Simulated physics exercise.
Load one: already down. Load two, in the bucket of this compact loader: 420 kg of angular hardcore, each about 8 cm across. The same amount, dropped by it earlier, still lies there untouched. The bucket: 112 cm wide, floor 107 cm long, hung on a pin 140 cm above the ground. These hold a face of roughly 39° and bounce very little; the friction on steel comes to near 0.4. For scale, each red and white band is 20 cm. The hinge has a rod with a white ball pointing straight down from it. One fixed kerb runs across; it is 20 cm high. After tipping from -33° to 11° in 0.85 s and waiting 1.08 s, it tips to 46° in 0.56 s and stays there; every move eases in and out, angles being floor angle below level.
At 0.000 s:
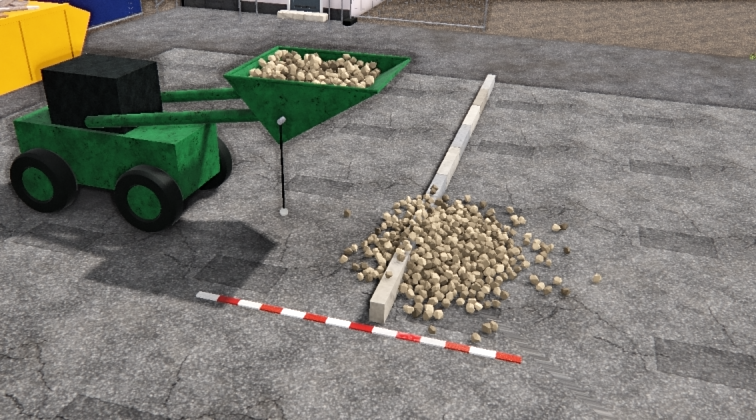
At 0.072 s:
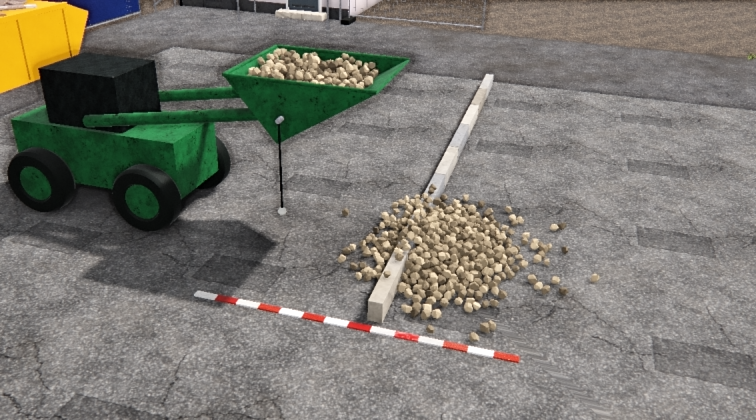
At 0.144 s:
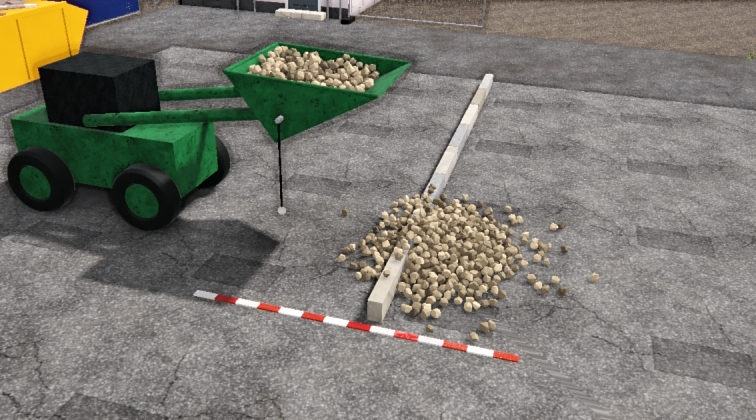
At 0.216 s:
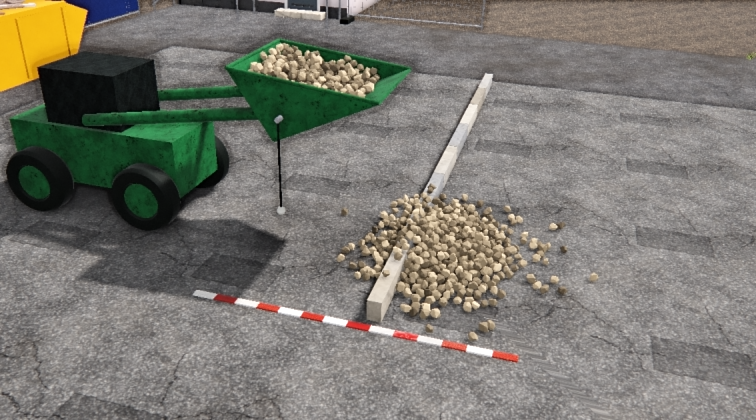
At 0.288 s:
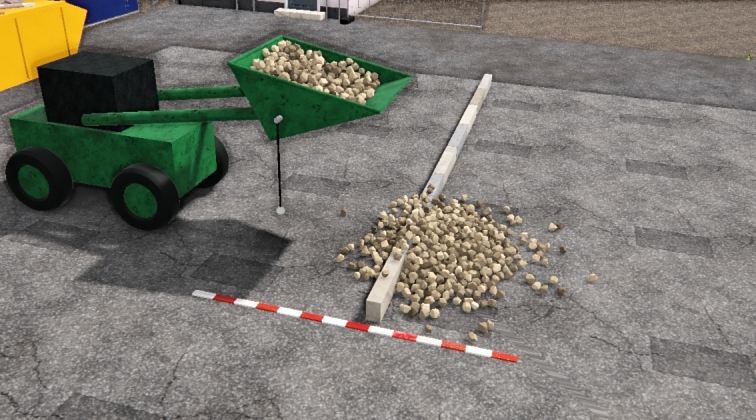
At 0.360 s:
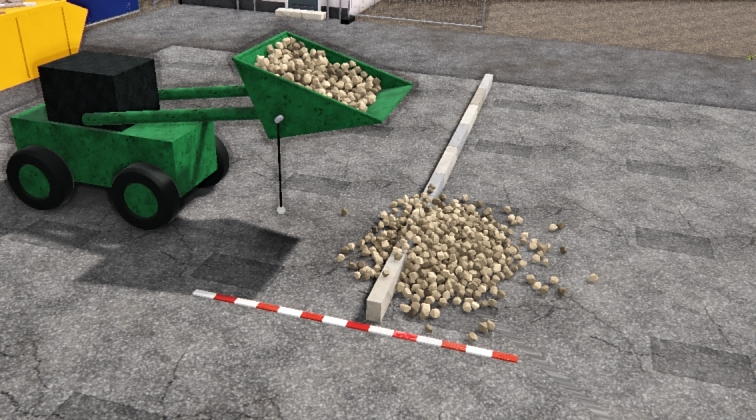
A green loader stood still beside a heap of pale stones lying across a kerb, while its raised, stone-filled bucket slowly tilted its right-hand lip downward and the stones inside shifted slightly.
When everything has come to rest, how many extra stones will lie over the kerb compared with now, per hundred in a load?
About 7 per hundred.
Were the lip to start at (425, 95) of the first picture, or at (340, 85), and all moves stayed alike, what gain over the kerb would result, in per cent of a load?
Case one about 65 %, case two about 0 %.
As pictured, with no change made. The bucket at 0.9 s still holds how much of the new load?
About 100 per cent.
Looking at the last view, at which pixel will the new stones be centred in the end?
Middle: Approx. (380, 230) px.
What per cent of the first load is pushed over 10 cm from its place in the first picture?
Roughly 0 % of them.
After 0.6 s the floor is at 4°; in per cent of one load, 100 in the bucket, 16 on this side of the kerb, 84 over the kerb; the foremost stones are at (560, 260).
After 0.9 s the floor is at 11°; in per cent of one load, 100 in the bucket, 16 on this side of the kerb, 84 over the kerb; the foremost stones are at (560, 260).
After 2.9 s the floor is at 46°; in per cent of one load, 17 in the bucket, 98 on this side of the kerb, 85 over the kerb; the foremost stones are at (560, 260).
After 5.6 s the floor is at 46°; in per cent of one load, 0 in the bucket, 109 on this side of the kerb, 91 over the kerb; the foremost stones are at (560, 260). Net gain over the kerb, 7.
